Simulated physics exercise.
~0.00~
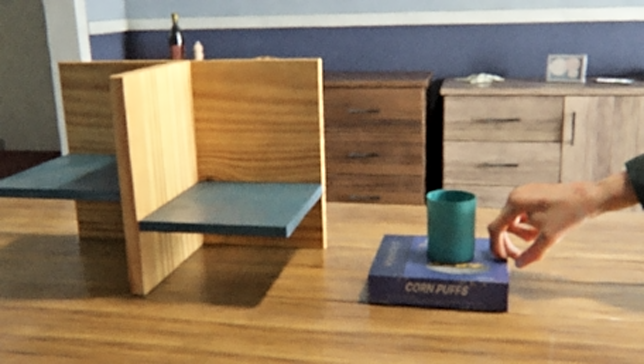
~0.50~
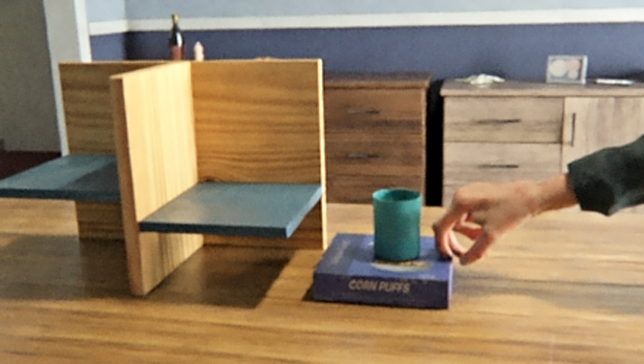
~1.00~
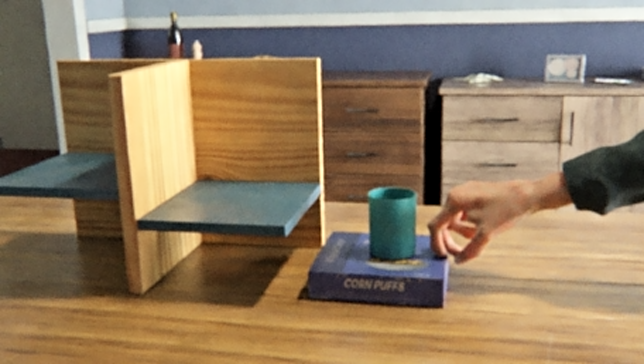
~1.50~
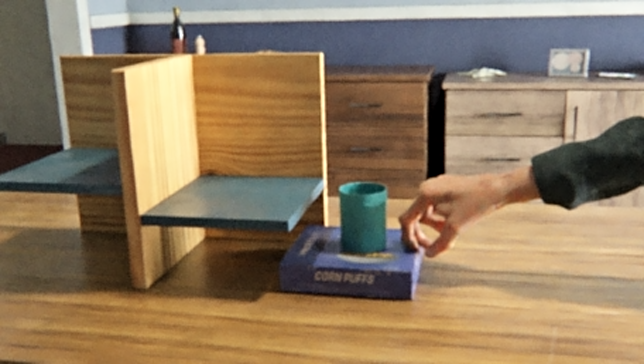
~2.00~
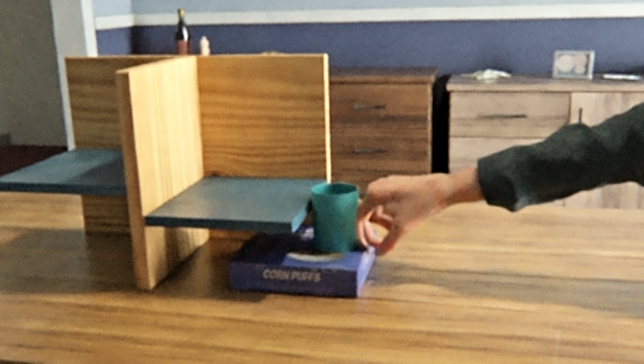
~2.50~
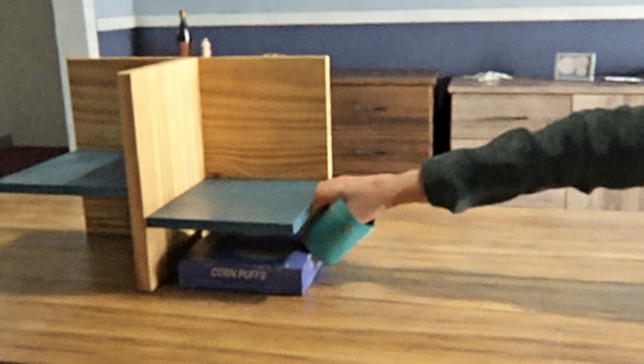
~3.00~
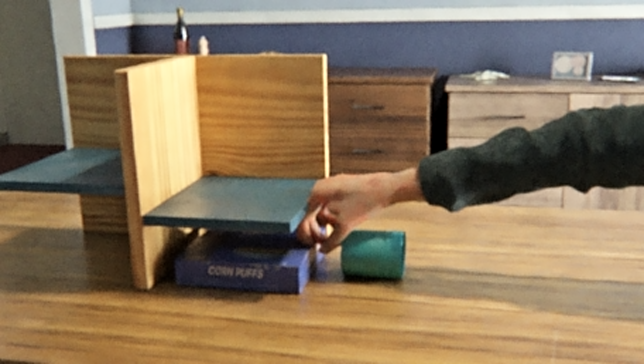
The footage shows a hand pushing a blue packet with an upright turquoise beaker on top leftward across a wooden table towards a low shelf; as the packet slides beneath, the beaker meets the shelf's edge, tips back and ends on its side on the table.
